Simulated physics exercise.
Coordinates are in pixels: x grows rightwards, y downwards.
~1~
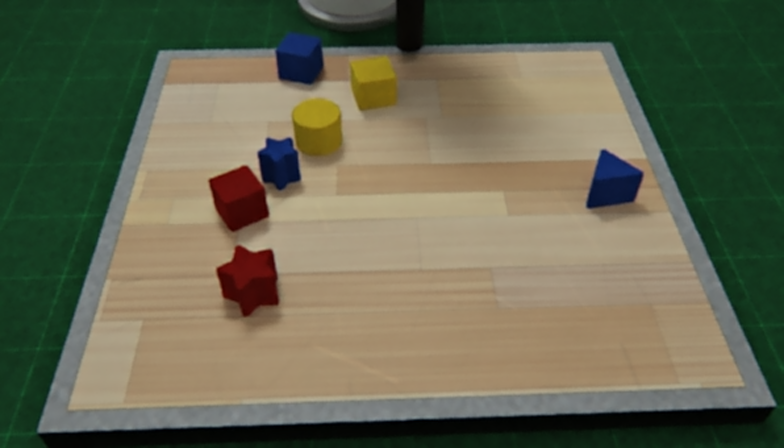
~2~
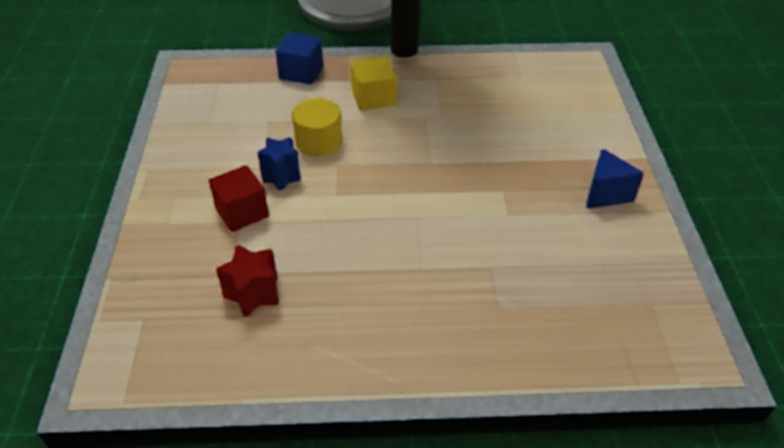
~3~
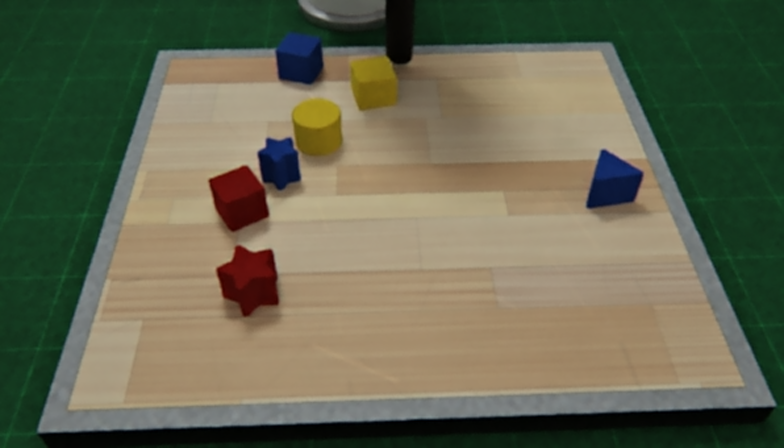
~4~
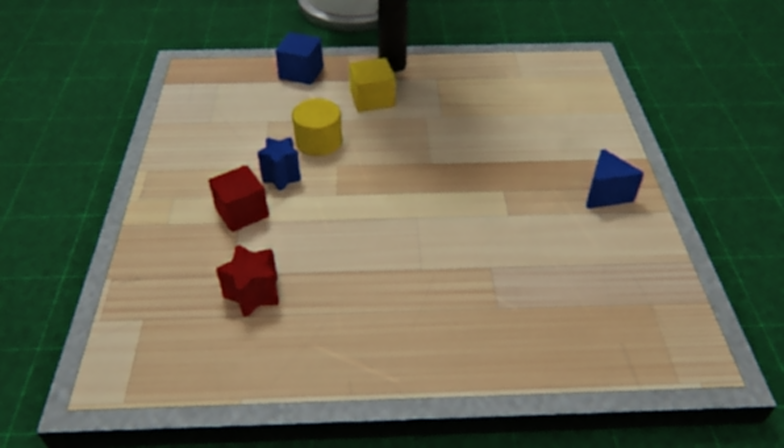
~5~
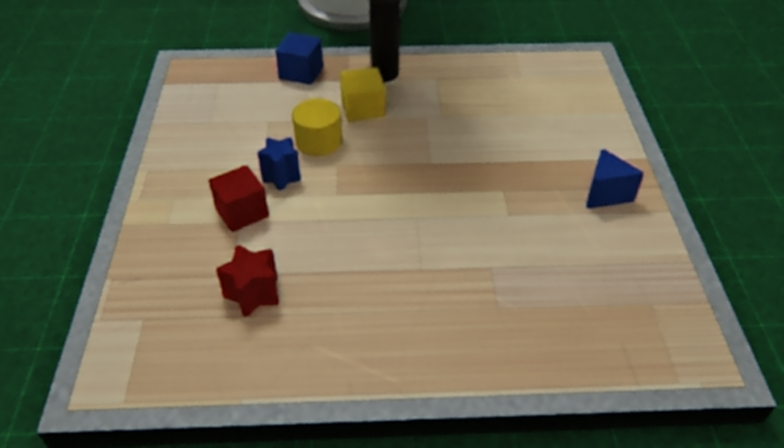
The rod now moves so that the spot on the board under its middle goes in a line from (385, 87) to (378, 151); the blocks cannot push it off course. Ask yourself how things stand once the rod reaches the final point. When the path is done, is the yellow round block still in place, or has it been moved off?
It ends up somewhere else.
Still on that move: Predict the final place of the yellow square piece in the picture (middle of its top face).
Pixel (342, 103).
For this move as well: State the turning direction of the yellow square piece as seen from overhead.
It twists with the clock when seen from above.
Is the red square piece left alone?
Yes, it checks out.
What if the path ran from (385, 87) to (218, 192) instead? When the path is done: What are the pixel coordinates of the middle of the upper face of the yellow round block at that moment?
I predict (294, 150).
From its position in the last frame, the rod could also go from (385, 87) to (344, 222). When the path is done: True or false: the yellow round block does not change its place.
This is false.
The first path, step by step. One third of the way, rod at (381, 95); yellow round block at (311, 114); yellow square piece at (347, 93), turned 35° clockwise.
Two thirds of the way, rod at (379, 117); yellow round block at (300, 117); yellow square piece at (342, 101), turned 90° clockwise.
At the end, rod at (378, 138); red square piece unmoved; blue square piece unmoved; yellow round block at (295, 117); yellow square piece at (342, 103), turned 100° clockwise.
